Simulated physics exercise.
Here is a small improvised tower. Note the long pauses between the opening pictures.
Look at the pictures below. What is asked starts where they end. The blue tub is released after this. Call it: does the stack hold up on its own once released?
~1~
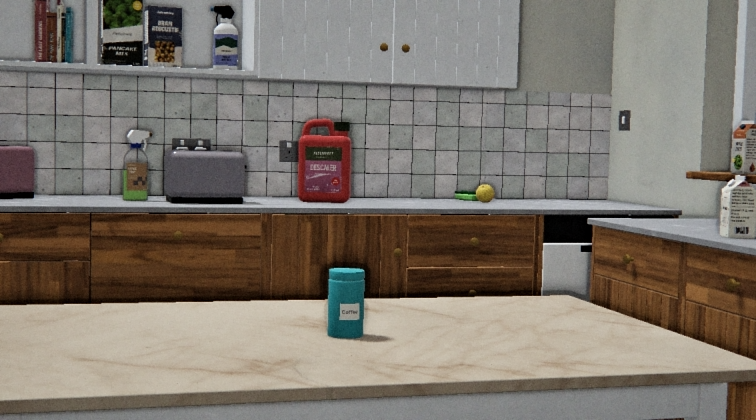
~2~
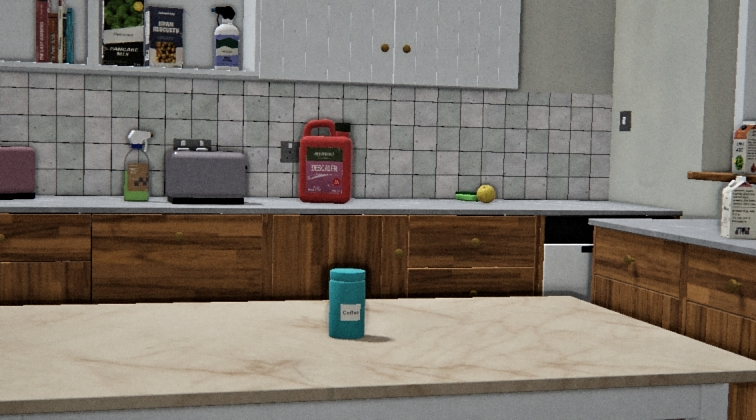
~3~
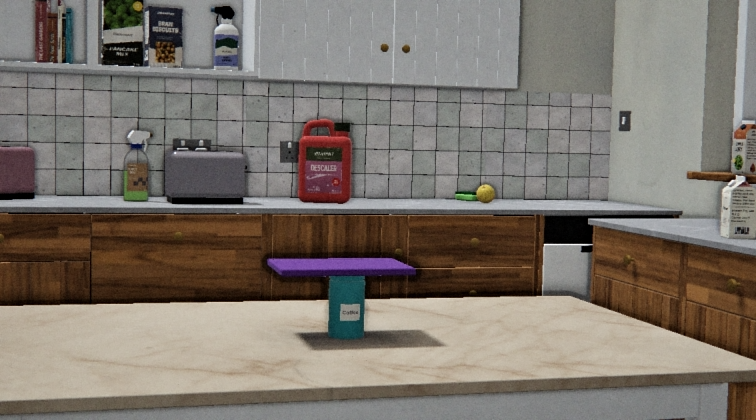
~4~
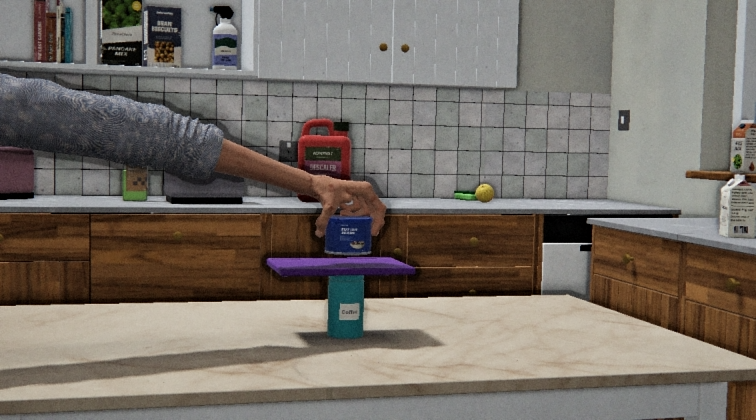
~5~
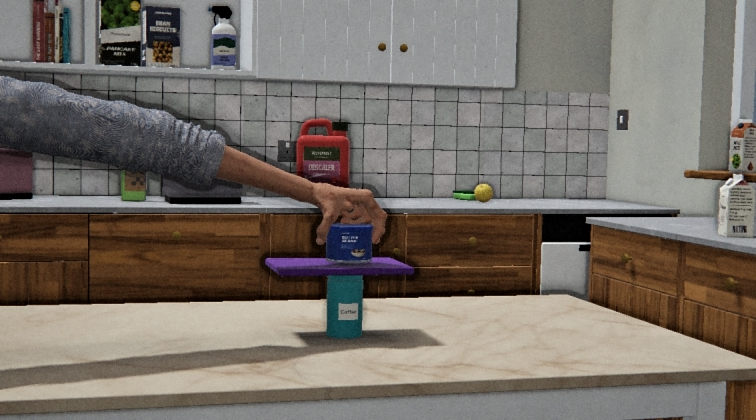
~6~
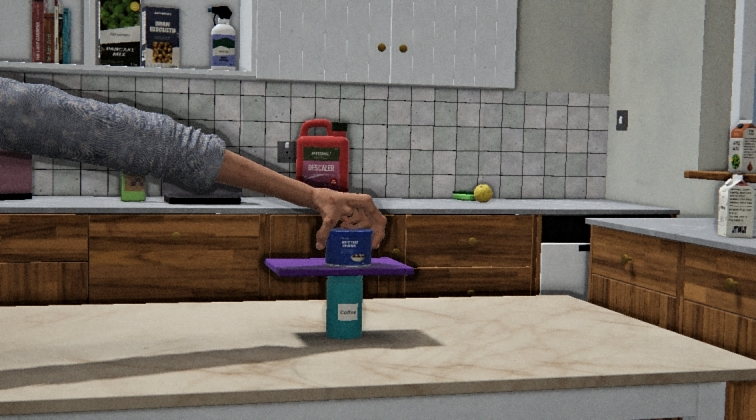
Holds up.
Then, 0.60 s past the last view, nothing moves.
Then, 1.40 s past the last view, things are still on the move.
Then, 2.10 s past the last view, as before.
Finally, all 3 still in place. Final places as the last picture's camera would see them, blue tub near (349, 248). The stack holds.
